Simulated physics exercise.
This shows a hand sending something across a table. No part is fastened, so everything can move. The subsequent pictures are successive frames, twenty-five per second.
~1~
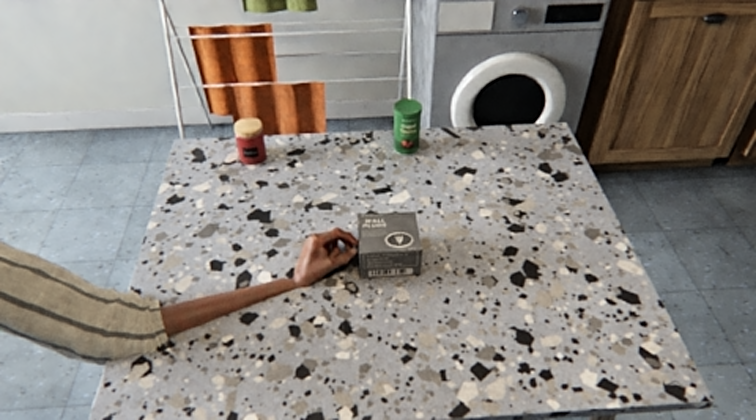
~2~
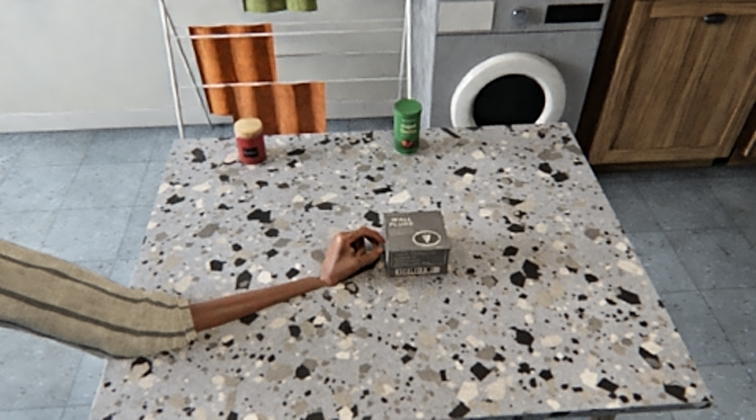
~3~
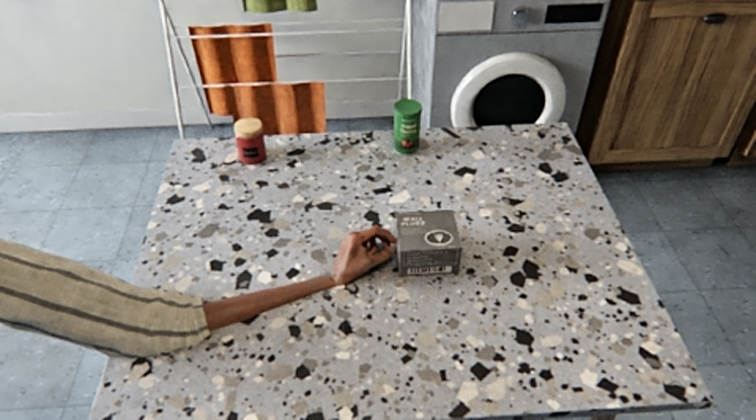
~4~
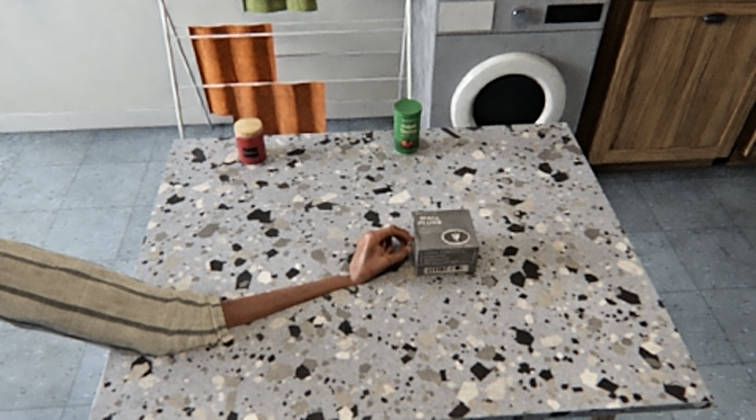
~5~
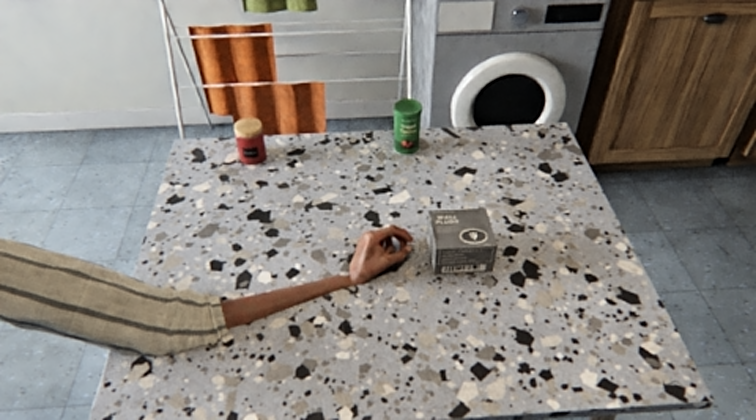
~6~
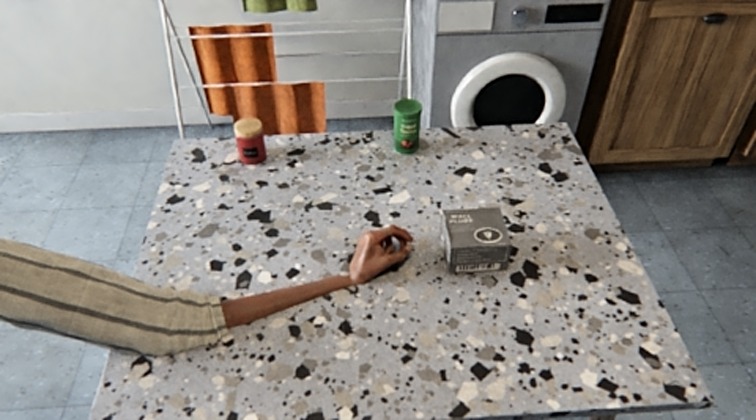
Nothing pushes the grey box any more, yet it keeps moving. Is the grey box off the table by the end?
Okay, so it fails to leave the table.
Then, 0.10 s after the last picture, grey box slid about its own width near (496, 239).
Then, 0.40 s after the last picture, grey box slid about its own width near (500, 239).
At rest, moved from the start, grey box. Seen from the same camera at the end, grey box near (500, 239).
